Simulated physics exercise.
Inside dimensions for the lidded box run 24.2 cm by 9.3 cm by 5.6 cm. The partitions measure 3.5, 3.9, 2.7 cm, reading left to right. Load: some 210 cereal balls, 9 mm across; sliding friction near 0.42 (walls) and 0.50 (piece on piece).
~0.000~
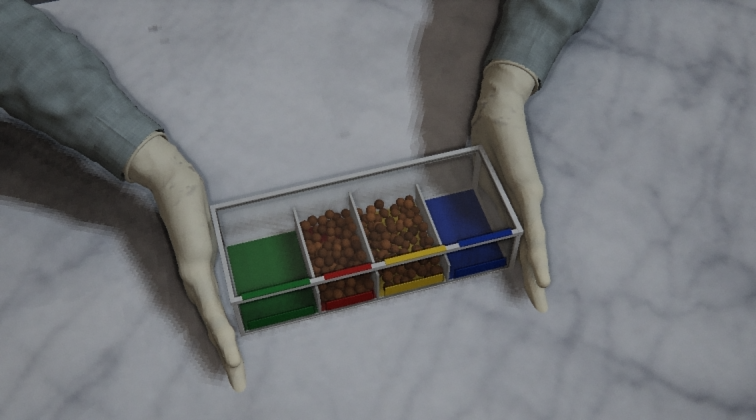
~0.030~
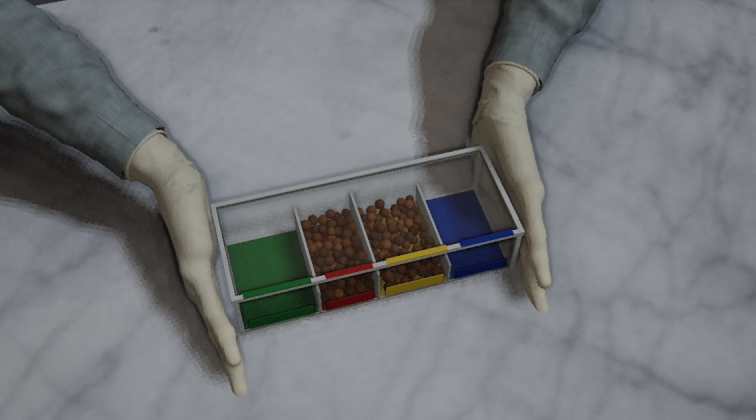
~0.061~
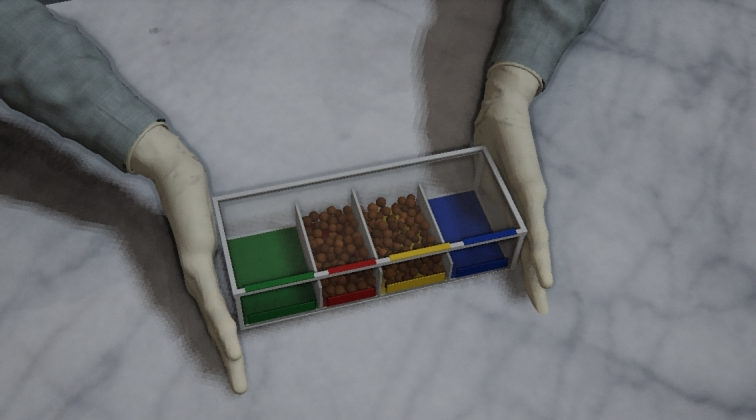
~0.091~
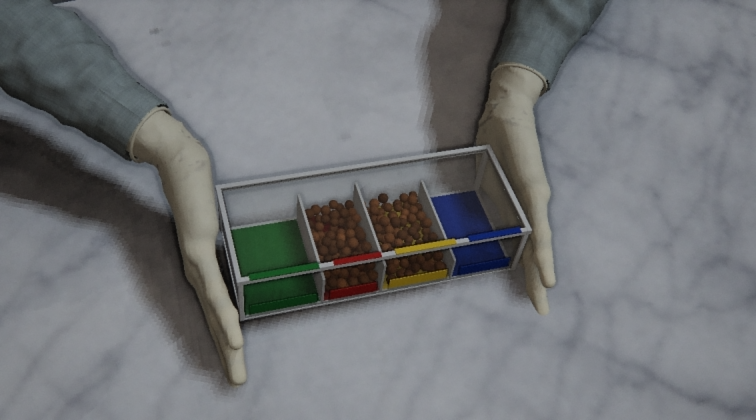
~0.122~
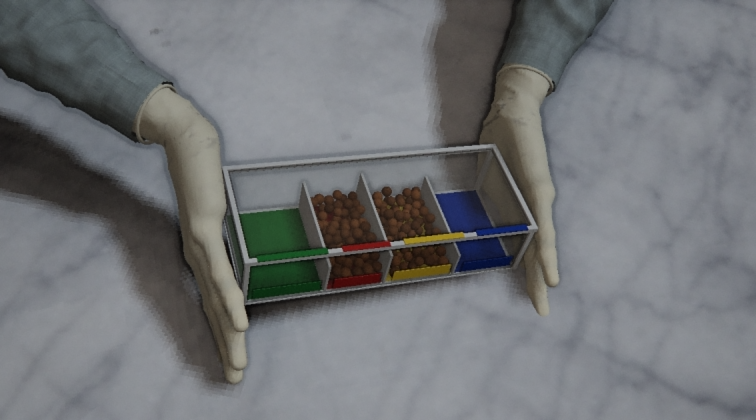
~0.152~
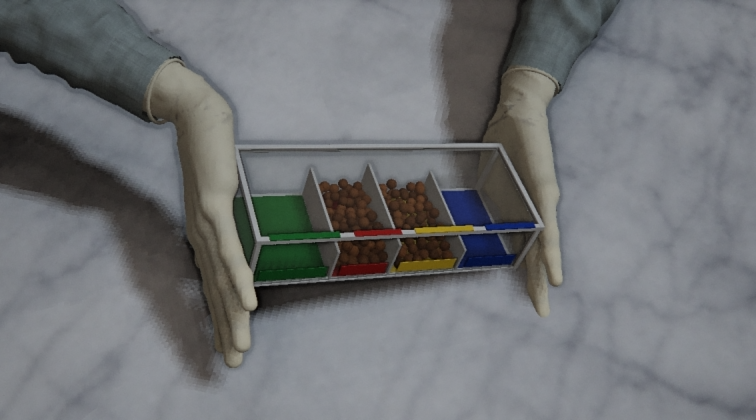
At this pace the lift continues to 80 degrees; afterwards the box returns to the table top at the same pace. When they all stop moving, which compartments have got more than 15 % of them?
In order: Red: Beats the threshold, blue: Beats the threshold, green: Fails to beat the threshold, yellow: Beats the threshold.
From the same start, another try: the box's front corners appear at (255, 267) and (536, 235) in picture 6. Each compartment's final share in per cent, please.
Per cent at the end: Red 40; blue 25; green 0; yellow 35.
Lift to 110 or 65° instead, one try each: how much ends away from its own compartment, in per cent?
I'd expect close to 65 and then close to 10 per cent.
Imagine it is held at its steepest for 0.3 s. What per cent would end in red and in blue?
Final amounts would be red 40% and blue 25%.
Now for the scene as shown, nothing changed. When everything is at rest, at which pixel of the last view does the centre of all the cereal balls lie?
Centre at rest, approx.: (414, 237) px.
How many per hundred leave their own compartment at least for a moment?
Roughly 30 %.
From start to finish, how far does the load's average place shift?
It moves around 3.5 centimetres.
After 0.58 s, tilt 79 degrees; red 50 %, blue 5 %, yellow 45 %.
After 0.86 s, tilt 33 degrees; red 40 %, blue 25 %, yellow 35 %.
After 1.25 s, tilt 0 degrees; red 40 %, blue 30 %, yellow 35 %.
At rest (1.6 s), red 40 %, blue 30 %, green 0 %, yellow 35 %.
